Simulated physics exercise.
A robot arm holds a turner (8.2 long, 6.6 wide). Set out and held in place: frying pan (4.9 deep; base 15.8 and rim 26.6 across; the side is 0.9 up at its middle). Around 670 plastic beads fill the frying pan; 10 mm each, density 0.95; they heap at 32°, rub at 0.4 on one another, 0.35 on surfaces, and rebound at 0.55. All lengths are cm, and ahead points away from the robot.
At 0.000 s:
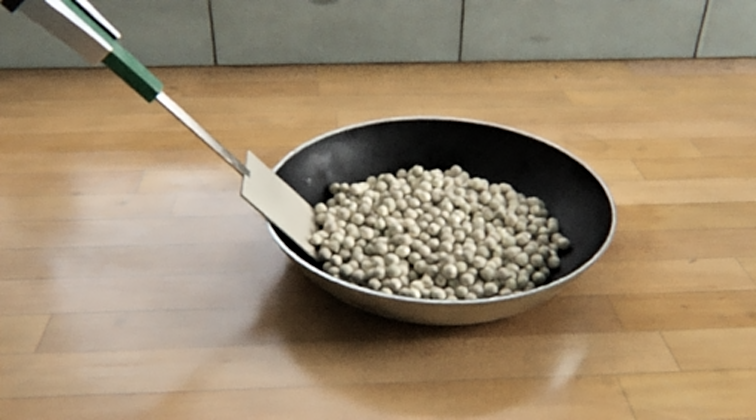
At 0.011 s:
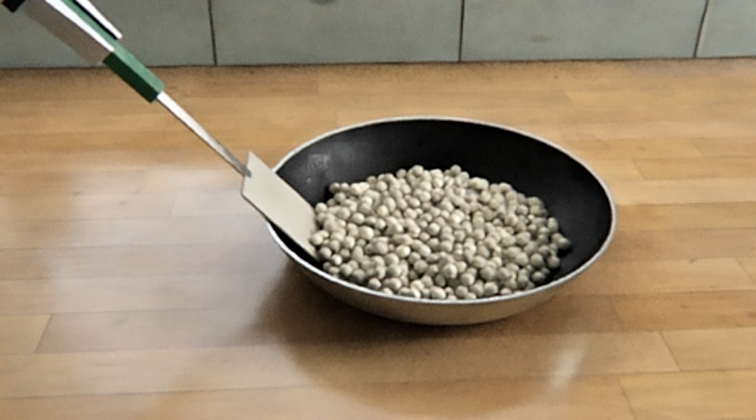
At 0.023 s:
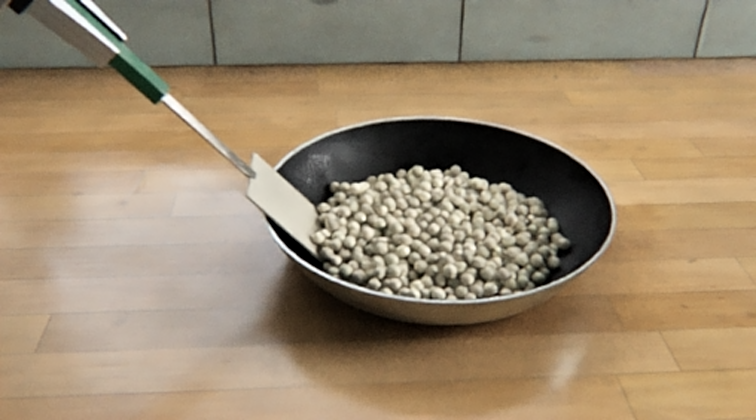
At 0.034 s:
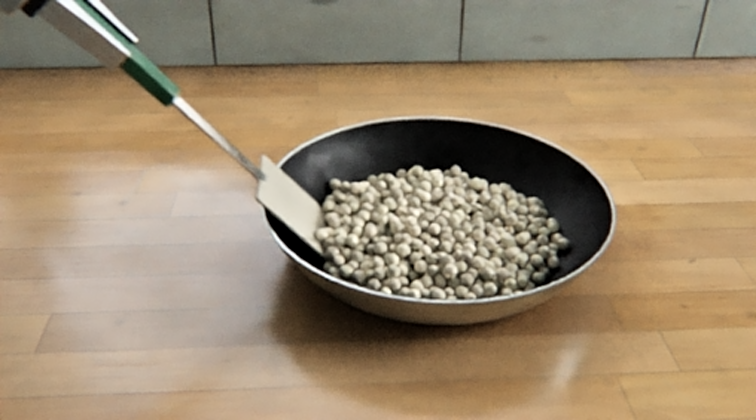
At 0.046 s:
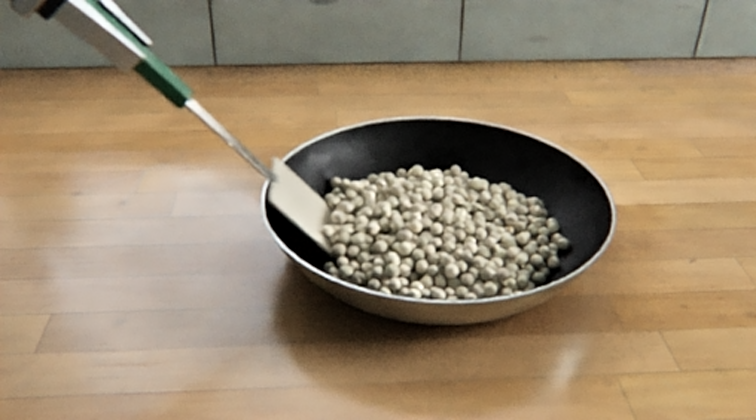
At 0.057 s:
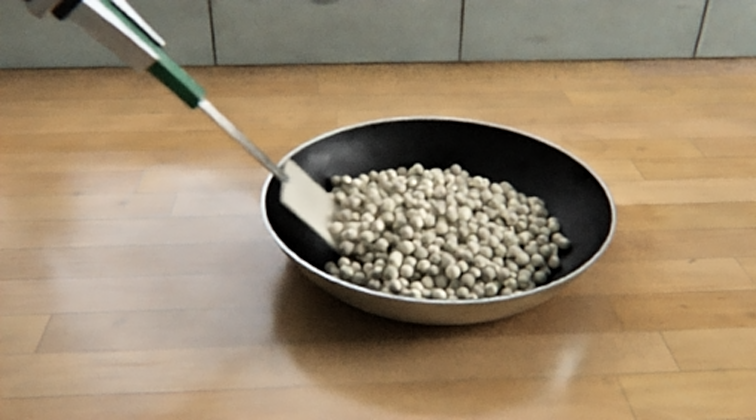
The video shows a turner with a green-trimmed handle resting at the left edge of a black frying pan full of pale round beads, then sliding slowly a short way right into the near side of the pile.
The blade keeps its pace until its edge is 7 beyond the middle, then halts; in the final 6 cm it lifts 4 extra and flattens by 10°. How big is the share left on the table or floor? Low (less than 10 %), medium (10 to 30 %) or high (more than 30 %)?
On the table or floor the share is low, less than 10 %.
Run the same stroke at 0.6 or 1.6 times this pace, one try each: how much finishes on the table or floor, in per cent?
Some 0 and 15 per cent.
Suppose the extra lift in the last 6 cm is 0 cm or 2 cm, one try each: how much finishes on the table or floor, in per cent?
Some 0 and 0 per cent.
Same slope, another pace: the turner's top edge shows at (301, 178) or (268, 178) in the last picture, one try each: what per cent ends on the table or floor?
Some 15 and 0 per cent.
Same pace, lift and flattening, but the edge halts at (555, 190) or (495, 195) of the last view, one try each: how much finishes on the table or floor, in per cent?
Some 10 and 0 per cent.
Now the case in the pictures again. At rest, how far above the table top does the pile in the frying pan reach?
Some 5.0 cm.
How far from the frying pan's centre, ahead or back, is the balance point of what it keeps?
About 3.5 cm ahead.
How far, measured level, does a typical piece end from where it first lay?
Roughly 2 cm.
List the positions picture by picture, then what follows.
The turner top edge at (244, 172), sloping 49°; upper third of the load around (431, 228), from x 315 to 565, top at y 170; 672 in the frying pan, in the first frame.
The turner top edge at (245, 172), sloping 49°; upper third of the load around (431, 228), from x 315 to 565, top at y 170, in the second frame.
The turner top edge at (250, 173), sloping 49°; upper third of the load around (430, 227), from x 320 to 565, top at y 170, in the third frame.
The turner top edge at (260, 176), sloping 49°; upper third of the load around (425, 228), from x 320 to 565, top at y 170, in the fourth frame.
The turner top edge at (272, 177), sloping 49°; upper third of the load around (417, 225), from x 330 to 565, top at y 170, in the fifth frame.
The turner top edge at (284, 178), sloping 49°; upper third of the load around (425, 222), from x 330 to 565, top at y 170; 672 in the frying pan, in the sixth frame.
After 0.12 s, sloping 49°, highest piece 5 above the table; 672 in the frying pan.
After 0.18 s, sloping 46°, highest piece 6 above the table; 672 in the frying pan.
After 0.41 s, sloping 39°, highest piece 5 above the table; 646 in the frying pan, 24 on the table or floor, 2 on the blade or in flight.
After 1.46 s, sloping 39°, highest piece 5 above the table; 646 in the frying pan, 26 on the table or floor.
In the end, 646 in the frying pan, 26 on the table or floor. That is 4 % on the table or floor.
